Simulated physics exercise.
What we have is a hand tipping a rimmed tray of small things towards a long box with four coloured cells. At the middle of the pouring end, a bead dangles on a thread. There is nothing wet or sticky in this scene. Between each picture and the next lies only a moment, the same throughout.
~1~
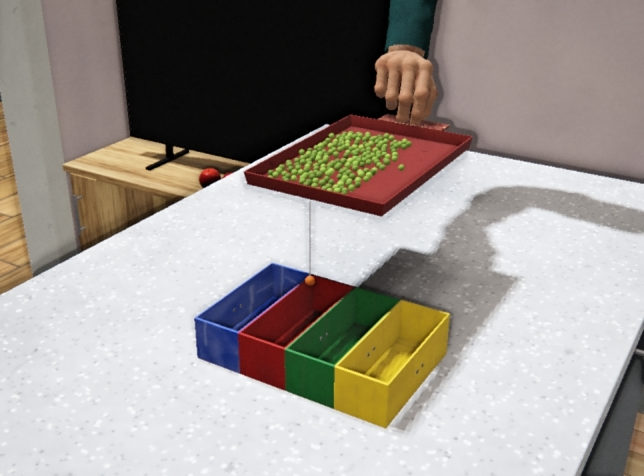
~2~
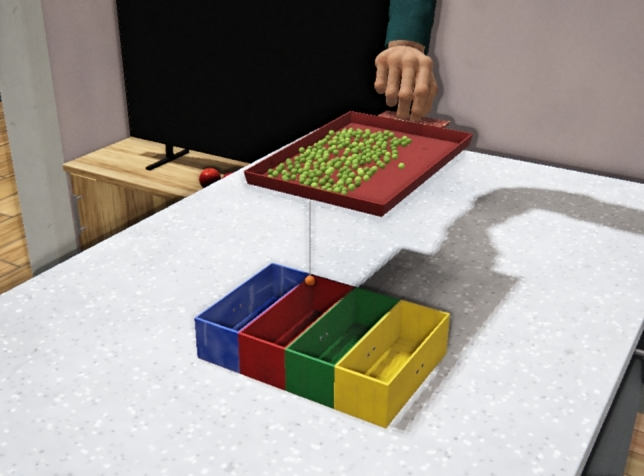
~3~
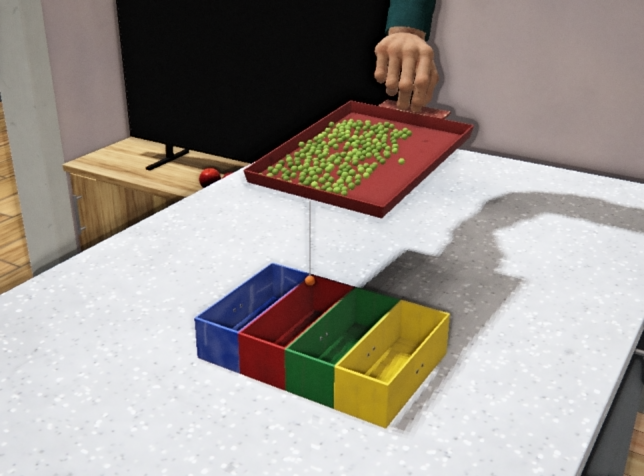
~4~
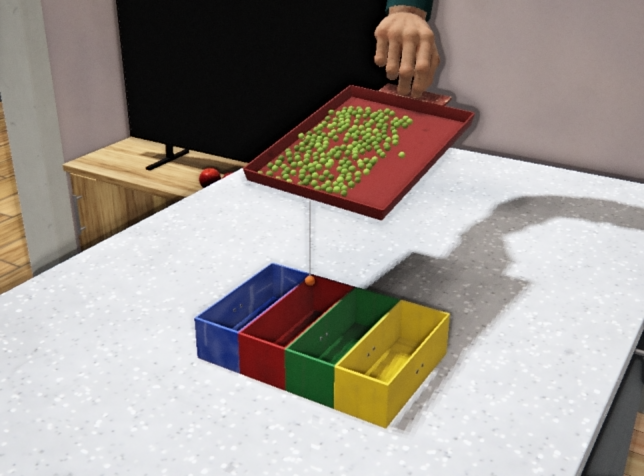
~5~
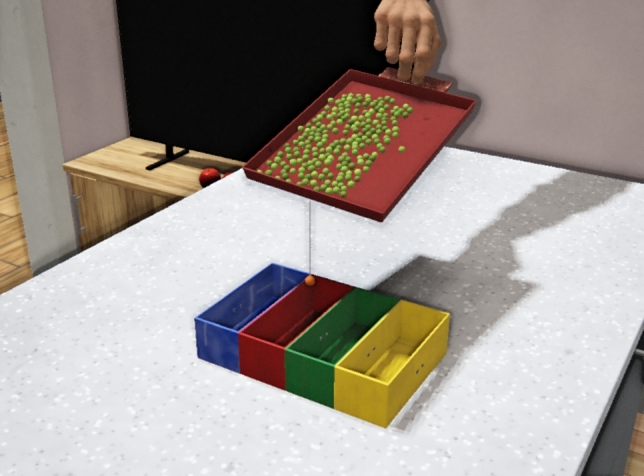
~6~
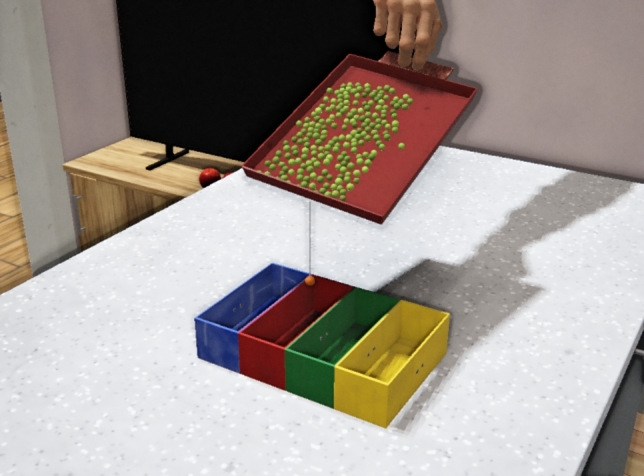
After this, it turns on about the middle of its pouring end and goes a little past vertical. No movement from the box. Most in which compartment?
Green compartment.
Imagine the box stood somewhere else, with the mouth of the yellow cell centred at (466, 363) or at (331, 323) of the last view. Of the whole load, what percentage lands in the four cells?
You'd get near 100 percent first and near 60 percent next.
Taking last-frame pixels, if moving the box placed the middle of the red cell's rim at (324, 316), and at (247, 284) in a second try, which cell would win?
At the first place the cell in green, at the second that yellow cell.
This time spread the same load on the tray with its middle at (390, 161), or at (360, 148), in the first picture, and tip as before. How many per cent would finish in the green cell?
Respectively 70 and 70 in a hundred.
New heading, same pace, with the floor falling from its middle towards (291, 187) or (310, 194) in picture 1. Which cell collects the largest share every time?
The first time it is the blue one, and the second time it is the blue one.
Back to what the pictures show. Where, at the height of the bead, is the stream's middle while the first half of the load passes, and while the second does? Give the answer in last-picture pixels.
I'd say around (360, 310) at first, then around (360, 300).
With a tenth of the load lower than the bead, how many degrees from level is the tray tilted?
Roughly 70 degrees of tilt.
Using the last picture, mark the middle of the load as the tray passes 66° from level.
I'd put it at about (350, 201).
Soon, tray tipped steeply; most on the tray; a small part in the yellow cell; a small part in the green cell; a small part falling or outside the box.
A while on, tray tipped past a quarter turn; a small part on the tray; about half in the green cell; a small part in the yellow cell; a small part in the red cell; about a quarter falling or outside the box.
Towards the end, tray tipped past a quarter turn; about two thirds in the green cell; about a quarter in the yellow cell; a small part in the red cell; a stray few in the blue cell; a stray few falling or outside the box.
Finally, tray tipped past a quarter turn; about two thirds in the green cell; about a quarter in the yellow cell; a small part in the red cell; a stray few in the blue cell; a stray few outside the box.
